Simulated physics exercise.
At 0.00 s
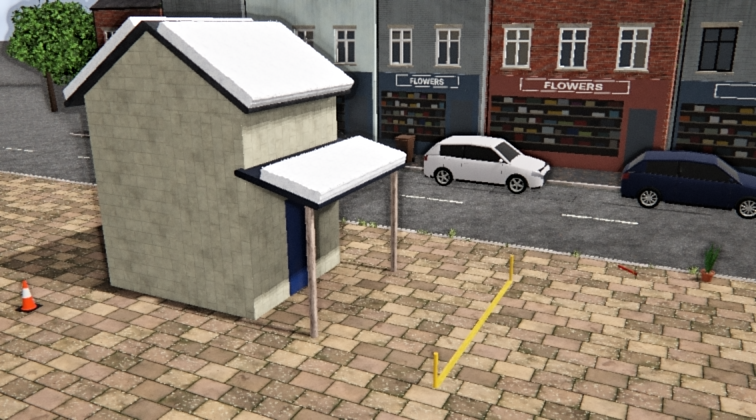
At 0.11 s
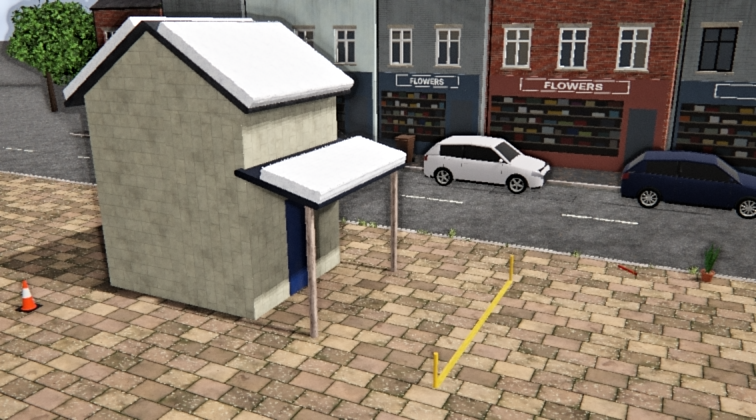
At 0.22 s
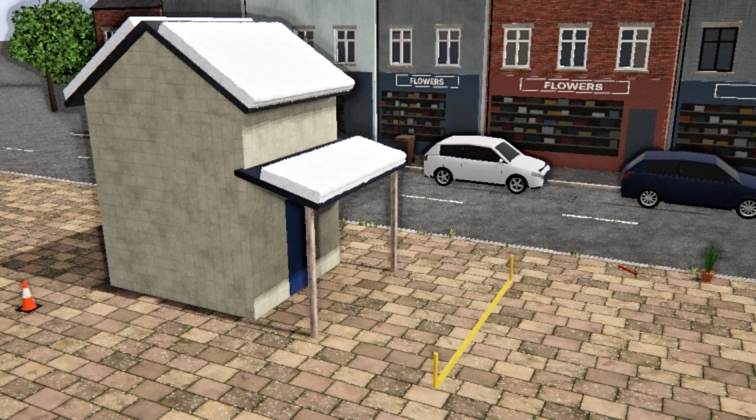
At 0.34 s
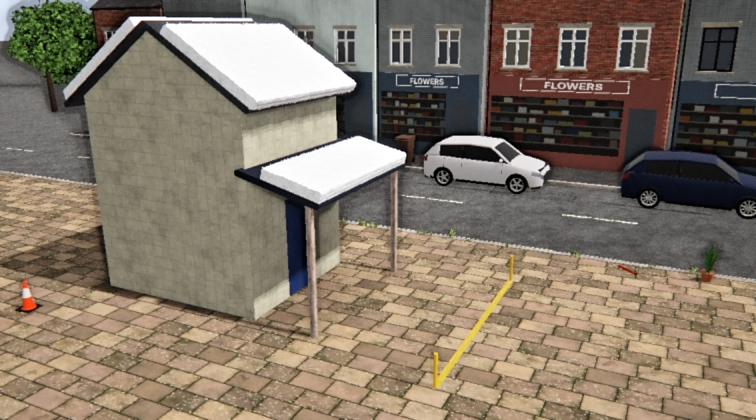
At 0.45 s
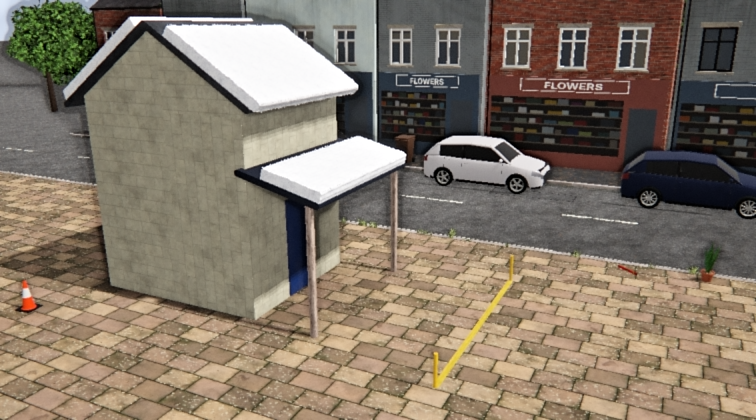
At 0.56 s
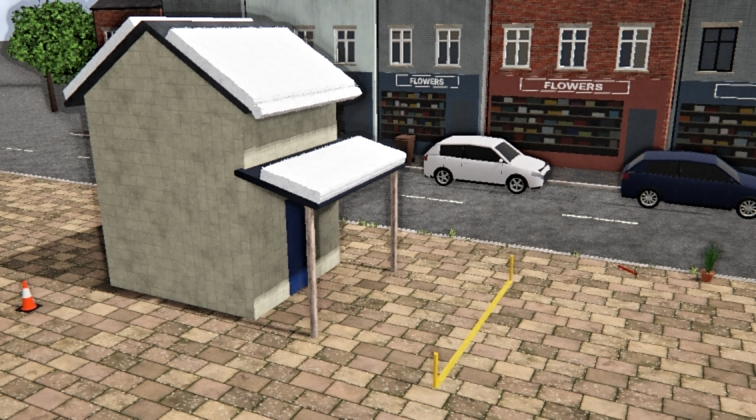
On a paved area beside a street of shops and parked cars, a small building with a blue door carries thick white snow on its main roof and on a lower porch roof. The upper snow at first barely shifts, then slides slightly down the right-hand slope, its front edge poking past the eave.
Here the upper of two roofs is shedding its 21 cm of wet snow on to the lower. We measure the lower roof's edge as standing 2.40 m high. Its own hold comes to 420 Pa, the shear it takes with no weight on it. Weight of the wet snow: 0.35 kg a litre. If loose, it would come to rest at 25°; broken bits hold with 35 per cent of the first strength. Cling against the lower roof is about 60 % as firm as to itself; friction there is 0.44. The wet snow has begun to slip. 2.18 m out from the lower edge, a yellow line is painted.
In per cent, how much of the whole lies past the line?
8 per cent.
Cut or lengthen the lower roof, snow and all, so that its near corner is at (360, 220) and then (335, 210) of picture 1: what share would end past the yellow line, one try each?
First 1 per cent, second 6 per cent.
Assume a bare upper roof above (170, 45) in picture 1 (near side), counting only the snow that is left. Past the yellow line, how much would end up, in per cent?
Result: Approx. 6 % past the line.
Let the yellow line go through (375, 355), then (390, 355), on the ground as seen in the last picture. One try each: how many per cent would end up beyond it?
I'd say near 40 percent the first time, near 30 percent the second.
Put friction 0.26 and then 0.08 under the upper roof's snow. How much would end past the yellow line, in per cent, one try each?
First some 25 %, after that some 30 %.
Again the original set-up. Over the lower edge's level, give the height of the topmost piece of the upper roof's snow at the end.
Looks like around 0.6 m above that edge.
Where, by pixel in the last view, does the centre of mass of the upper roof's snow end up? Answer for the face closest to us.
The middle sits at about (376, 307).
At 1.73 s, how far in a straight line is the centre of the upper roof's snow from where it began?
Straight-line shift: Around 2.2 m.
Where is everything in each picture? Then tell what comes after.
In the first frame, front end of the wet snow at (250, 104).
In the second frame, front end of the wet snow at (250, 104), its middle shifted 8 mm.
In the third frame, front end of the wet snow at (251, 101), its middle shifted 3.3 cm, 1 % of it past the upper edge, in one piece.
In the fourth frame, front end of the wet snow at (253, 99), its middle shifted 7.5 cm, 3 % of it past the upper edge, in one piece.
In the fifth frame, front end of the wet snow at (256, 107), its middle shifted 14 cm, 6 % of it past the upper edge, in one piece.
In the sixth frame, front end of the wet snow at (260, 112), its middle shifted 22 cm, 10 % of it past the upper edge, cracking.
By 1.10 s, none is below the lower edge and 0 % is past the line.
By 1.73 s, none is below the lower edge and 0 % is past the line.
By 2.37 s, 48 % is below the lower edge and 0 % is past the line.
By 3.00 s, 60 % is below the lower edge and 8 % is past the line.
By 3.40 s, at the end, 60 % is below the lower edge and 8 % is past the line.
